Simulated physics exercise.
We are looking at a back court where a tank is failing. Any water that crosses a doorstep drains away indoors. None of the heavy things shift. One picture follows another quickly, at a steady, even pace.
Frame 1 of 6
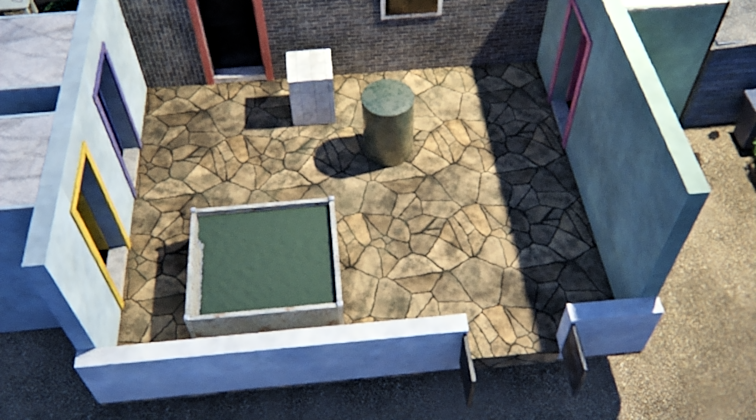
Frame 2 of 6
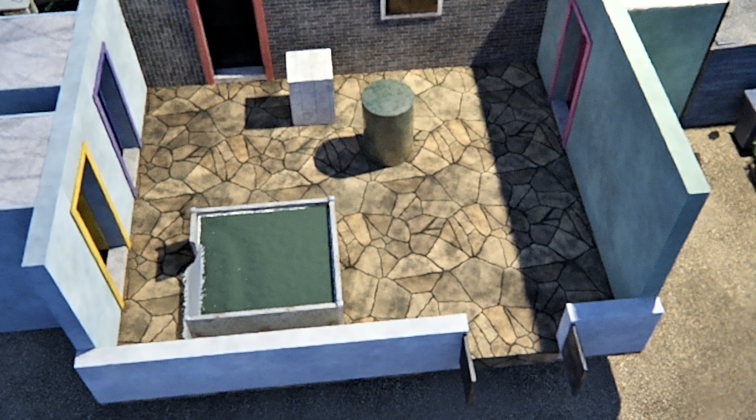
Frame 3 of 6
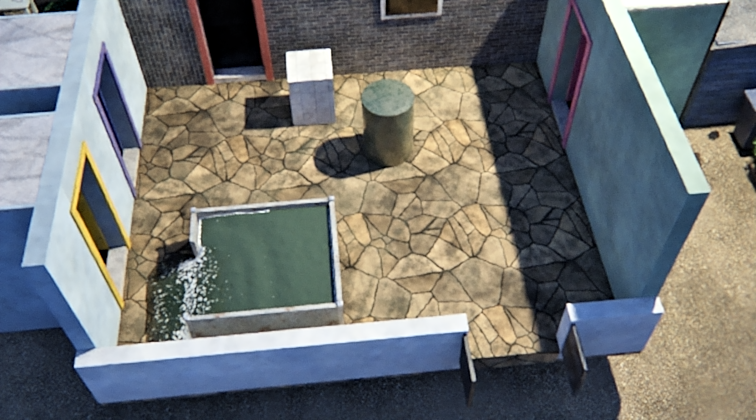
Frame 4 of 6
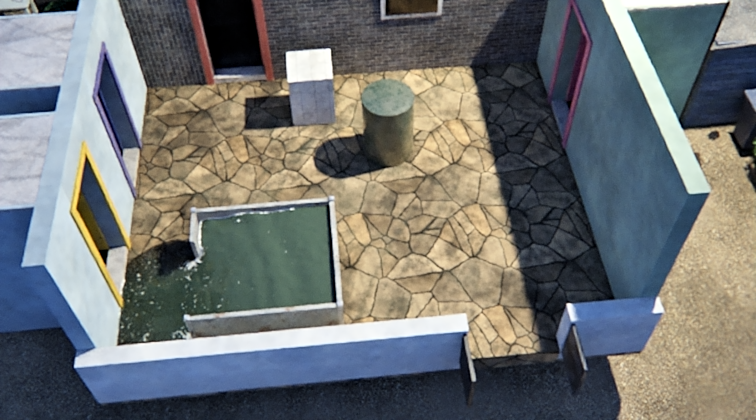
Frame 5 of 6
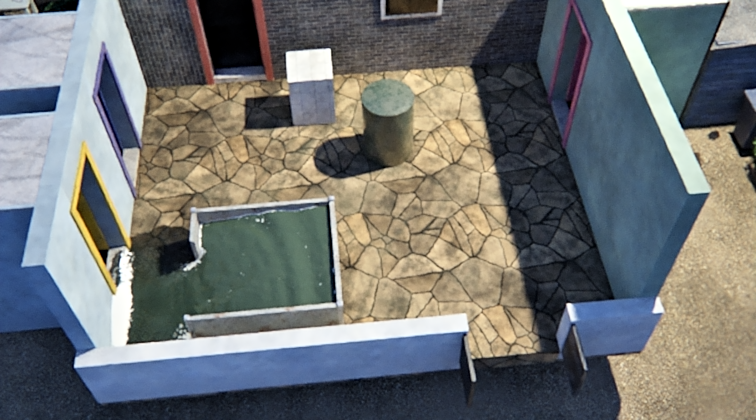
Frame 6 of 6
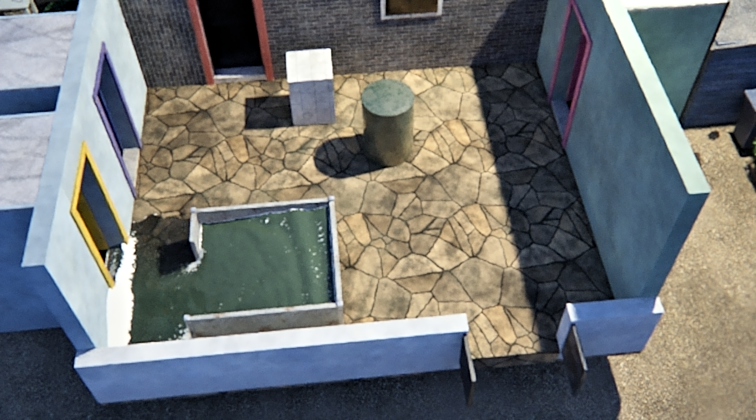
The footage shows an open tank of dark green water in a stone-paved courtyard; its left side gives way, and water pours out with white splashes, spreading across the paving to the wall with the yellow-framed opening.
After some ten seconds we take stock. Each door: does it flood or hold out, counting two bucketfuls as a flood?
Red door: Little enough water; blue door: Little enough water; yellow door: Too much water; pink door: Little enough water.
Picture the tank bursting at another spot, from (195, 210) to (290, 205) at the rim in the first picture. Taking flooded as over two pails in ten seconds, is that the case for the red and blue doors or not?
My reading: Red door takes more, blue door takes more.
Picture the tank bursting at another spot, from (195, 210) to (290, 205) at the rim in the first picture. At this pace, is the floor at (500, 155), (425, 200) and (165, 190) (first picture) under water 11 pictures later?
Unwetted, unwetted, submerged.
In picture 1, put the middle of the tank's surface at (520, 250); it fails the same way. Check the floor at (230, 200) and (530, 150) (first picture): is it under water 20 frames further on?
In that order: Submerged and untouched.
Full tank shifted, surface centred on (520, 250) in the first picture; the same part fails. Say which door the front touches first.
It's the yellow-painted one, in my view.
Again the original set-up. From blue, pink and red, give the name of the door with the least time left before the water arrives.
The one in blue is the one.
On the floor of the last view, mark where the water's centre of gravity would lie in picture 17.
I'd put my finger on (218, 290).
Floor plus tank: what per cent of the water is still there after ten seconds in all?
Around 86 in a hundred.
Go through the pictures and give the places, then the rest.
The first picture shows the open tank at (264, 259) is whole and still.
In the second picture, the front is at a hidden place, out from the gap at (199, 296).
In the third picture, the front is at (169, 263), out from the gap at (199, 297).
In the fourth picture, water pours out at (199, 297) and has run to (126, 274).
In the fifth picture, water pours out at (199, 297) and has run to (130, 243).
In the sixth picture, water pours out at (199, 297) and has run to (131, 230).
A moment on, water covers 10 % of the floor; the red door not reached, the blue door wet at the sill, nothing in, the yellow door over two buckets in, the pink door not reached.
Next, water covers 20 % of the floor; the red door not reached, the blue door wet at the sill, nothing in, the yellow door far over two buckets in, the pink door not reached.
Then, water covers 45 % of the floor; the red door wet at the sill, nothing in, the blue door wet at the sill, nothing in, the yellow door far over two buckets in, the pink door not reached.
Later, water covers 65 % of the floor; the red door wet at the sill, nothing in, the blue door wet at the sill, nothing in, the yellow door far over two buckets in, the pink door wet at the sill, nothing in.
In the end, water covers 90 % of the floor; the red door wet at the sill, nothing in, the blue door wet at the sill, nothing in, the yellow door far over two buckets in, the pink door wet at the sill, nothing in.
